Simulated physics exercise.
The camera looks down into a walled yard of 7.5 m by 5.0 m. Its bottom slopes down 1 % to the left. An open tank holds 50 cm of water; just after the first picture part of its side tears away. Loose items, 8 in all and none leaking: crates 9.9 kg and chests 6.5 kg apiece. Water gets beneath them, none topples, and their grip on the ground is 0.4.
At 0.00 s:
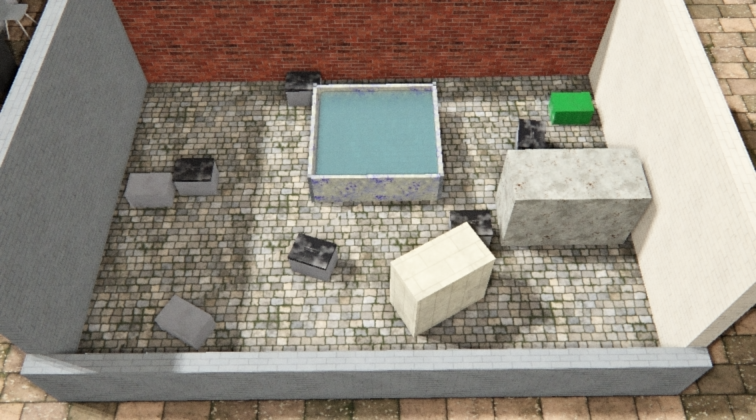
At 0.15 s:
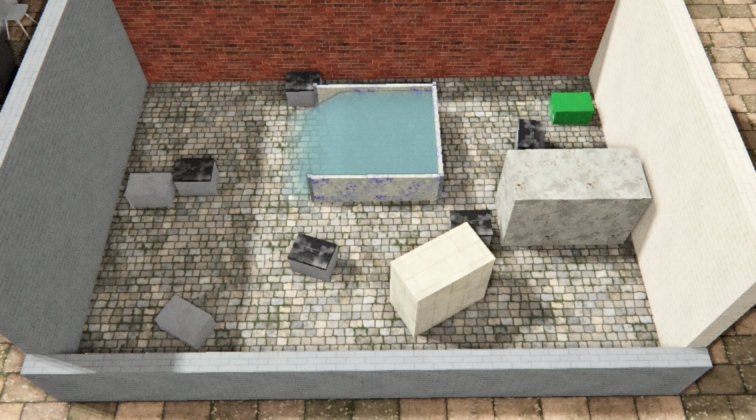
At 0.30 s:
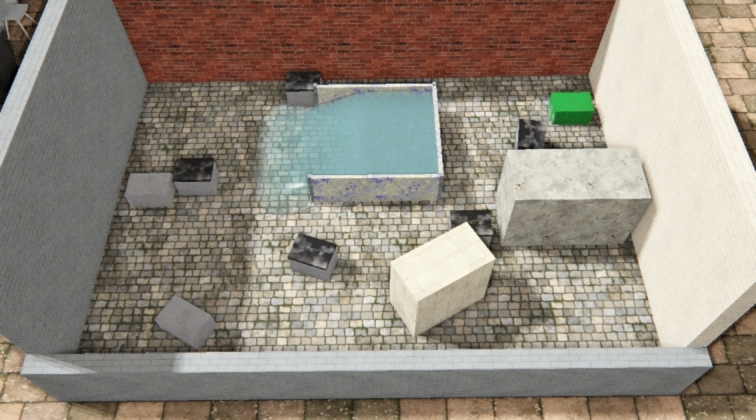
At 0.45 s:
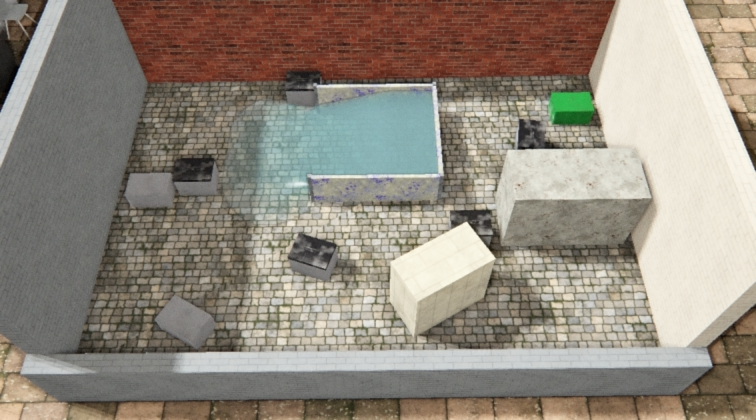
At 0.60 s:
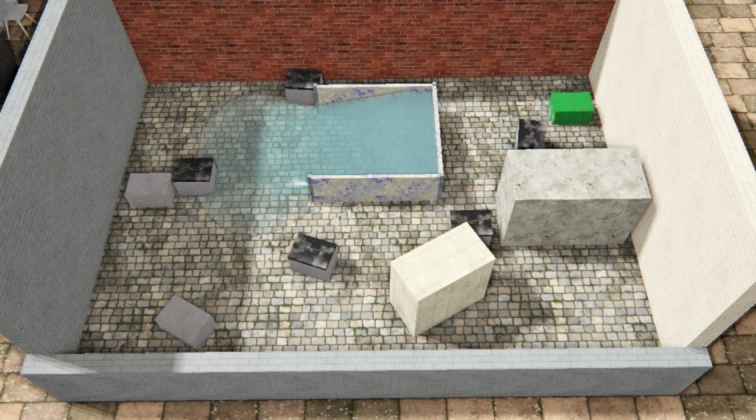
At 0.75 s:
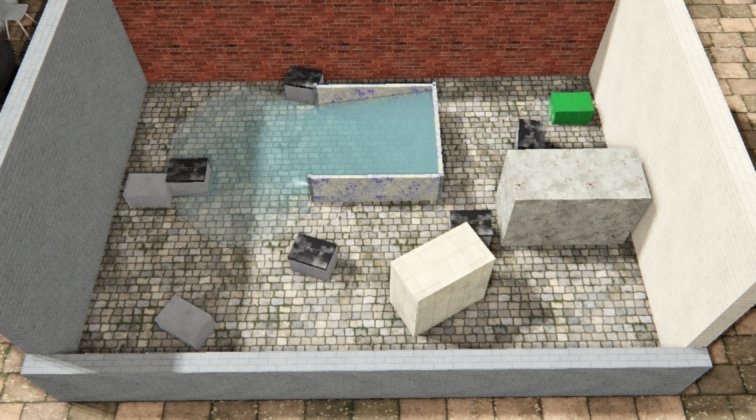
The clip opens on a walled, cobbled yard scattered with blocks around a full tank of water. The tank's left side gives way, and water pours out leftward, fanning across the cobbles until it surrounds the dark-topped block near the left wall, which shifts slightly, while the green crate stays still.
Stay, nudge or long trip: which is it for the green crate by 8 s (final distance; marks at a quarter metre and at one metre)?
Green crate stays put.
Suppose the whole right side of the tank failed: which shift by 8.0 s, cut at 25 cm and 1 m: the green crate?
In that case the green crate gets carried off.
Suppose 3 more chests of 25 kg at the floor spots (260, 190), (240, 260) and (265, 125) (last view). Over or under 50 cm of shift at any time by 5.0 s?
In turn: Past it, less, more.
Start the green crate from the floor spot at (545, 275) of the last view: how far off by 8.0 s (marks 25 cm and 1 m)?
It barely shifts.
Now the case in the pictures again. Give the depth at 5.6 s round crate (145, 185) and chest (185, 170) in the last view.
About 14 and 15 cm.
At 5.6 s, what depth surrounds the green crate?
About 0 cm.
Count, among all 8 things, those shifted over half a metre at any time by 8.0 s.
5 of them.
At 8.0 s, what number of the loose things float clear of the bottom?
I count 4.
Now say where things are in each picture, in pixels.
The green crate at (573, 102) rests on the ground; 3.1 m2 under water; 0 of 8 have shifted, in the first picture.
The green crate at (573, 102), on the bottom; water covers 3.9 m2; 0 of 8 have shifted, in the second picture.
The green crate at (573, 102) rests on the ground; water covers 4.9 m2; 0 of 8 have shifted, in the third picture.
The green crate at (573, 102) rests on the ground; 6.0 m2 under water; 0 of 8 have shifted, in the fourth picture.
The green crate at (573, 102) rests on the ground; 7.2 m2 under water; 0 of 8 have shifted, in the fifth picture.
The green crate at (573, 102), on the bottom; 8.6 m2 under water; 2 of 8 have shifted, in the sixth picture.
After 1.6 s the green crate is near (573, 102), 0.0 m from its start, aground; 2 afloat.
After 3.6 s the green crate is near (573, 102), 0.0 m from its start, aground; 2 afloat.
After 5.6 s the green crate is near (573, 102), 0.0 m from its start, aground; 4 afloat.
After 8.0 s the green crate is near (573, 102), 0.0 m from its start, aground; 4 afloat.
